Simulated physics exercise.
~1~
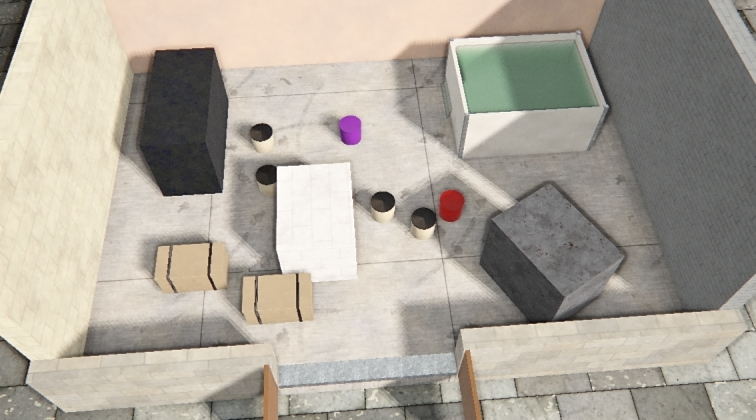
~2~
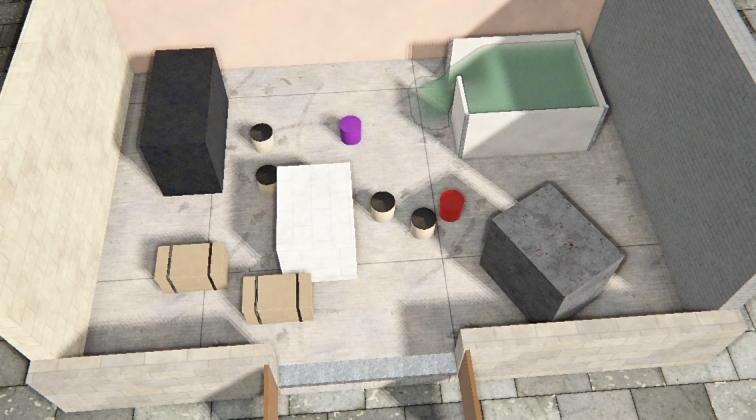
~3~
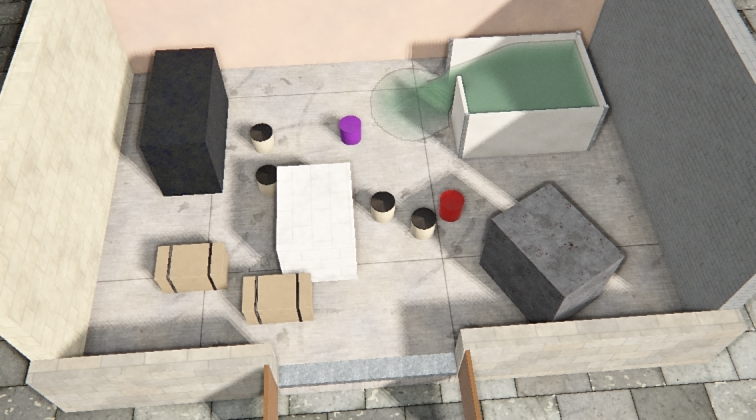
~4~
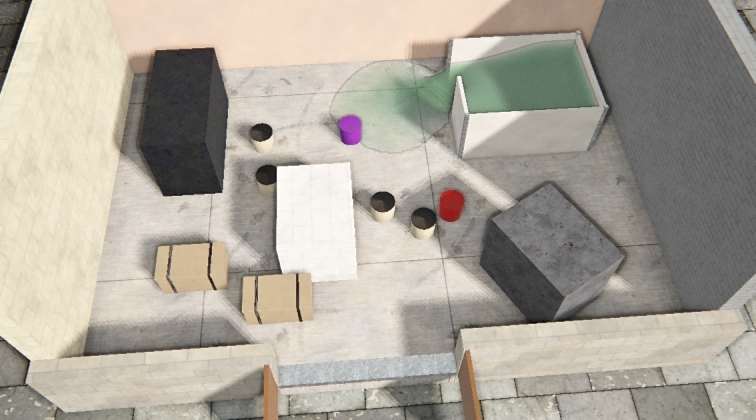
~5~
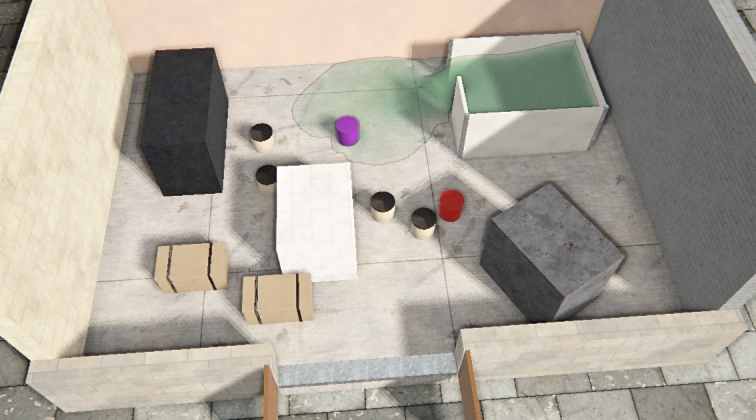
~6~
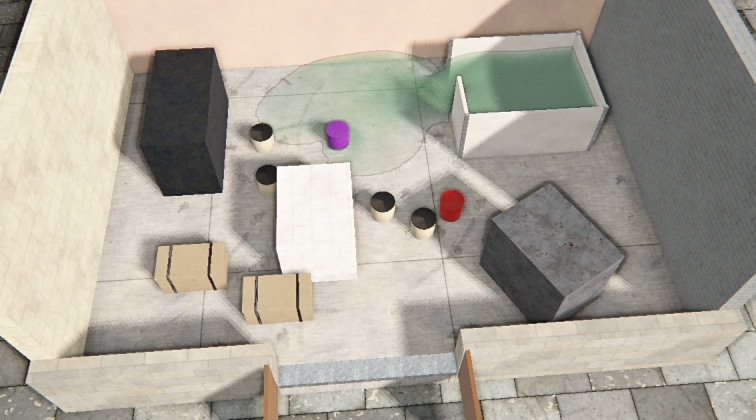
A walled yard held blocks, trunks and pails as a tank's side opened and greenish water spread leftward across the ground, reaching the purple pail and nudging it slightly left while the red pail stayed put.
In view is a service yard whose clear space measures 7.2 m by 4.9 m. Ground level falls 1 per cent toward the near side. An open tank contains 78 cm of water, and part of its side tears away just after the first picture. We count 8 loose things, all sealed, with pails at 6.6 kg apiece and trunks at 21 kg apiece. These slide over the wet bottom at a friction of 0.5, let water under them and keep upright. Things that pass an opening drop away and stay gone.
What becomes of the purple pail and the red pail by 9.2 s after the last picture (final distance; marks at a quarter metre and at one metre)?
Purple pail: Swept away. Red pail: Almost still.
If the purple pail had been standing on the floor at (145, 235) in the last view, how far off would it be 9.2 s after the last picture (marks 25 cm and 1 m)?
In the end it goes partway.
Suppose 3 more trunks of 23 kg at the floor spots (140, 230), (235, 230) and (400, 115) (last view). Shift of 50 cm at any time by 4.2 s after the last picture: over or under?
In order: Above it, above it, above it.
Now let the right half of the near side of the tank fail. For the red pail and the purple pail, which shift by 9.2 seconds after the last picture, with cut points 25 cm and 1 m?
Red pail: Washed well away; purple pail: A modest shift.
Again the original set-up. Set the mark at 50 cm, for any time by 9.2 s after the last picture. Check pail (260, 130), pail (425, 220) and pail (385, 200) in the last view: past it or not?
The first topped the threshold, the second never reached the threshold, and the third never reached the threshold.
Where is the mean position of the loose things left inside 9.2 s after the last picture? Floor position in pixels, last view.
It sits at about (364, 238).
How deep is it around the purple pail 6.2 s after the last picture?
The depth there is around 12 cm.
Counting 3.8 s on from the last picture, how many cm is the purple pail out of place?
Shift: About 400 cm.
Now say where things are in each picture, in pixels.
The first frame shows the purple pail at (350, 124), on the bottom; the red pail at (452, 200), on the bottom; 2.6 m2 under water; 0 of 8 have shifted.
The second frame shows the purple pail at (350, 124), on the bottom; the red pail at (452, 200) rests on the ground; 3.1 m2 under water; 0 of 8 have shifted.
The third frame shows the purple pail at (350, 124) rests on the ground; the red pail at (452, 200) rests on the ground; water covers 3.9 m2; 0 of 8 have shifted.
The fourth frame shows the purple pail at (350, 124) rests on the ground; the red pail at (452, 200) rests on the ground; 5.0 m2 under water; 0 of 8 have shifted.
The fifth frame shows the purple pail at (347, 125), on the bottom, 4 cm from its start; the red pail at (452, 200), on the bottom; 6.0 m2 under water; 0 of 8 have shifted.
The sixth frame shows the purple pail at (337, 129), on the bottom, 21 cm from its start; the red pail at (452, 200), on the bottom; 7.2 m2 under water; 1 of 8 have shifted.
Then, 1.2 s after the last picture the purple pail is near (229, 177), 1.9 m from its start, afloat; the red pail is near (452, 200), 0.0 m from its start, aground; 0 of 8 are out; 2 afloat.
Then, 3.8 s after the last picture the purple pail is near (129, 330), 4.0 m from its start, afloat; the red pail is near (452, 200), 0.0 m from its start, aground; 0 of 8 are out; 4 afloat.
Then, 6.2 s after the last picture the purple pail is near (186, 271), 3.0 m from its start, afloat; the red pail is near (452, 200), 0.0 m from its start, aground; 0 of 8 are out; 3 afloat.
Then, 9.2 s after the last picture the purple pail is near (134, 275), 3.5 m from its start, afloat; the red pail is near (454, 194), 0.1 m from its start, aground; 1 of 8 are out; 3 afloat.
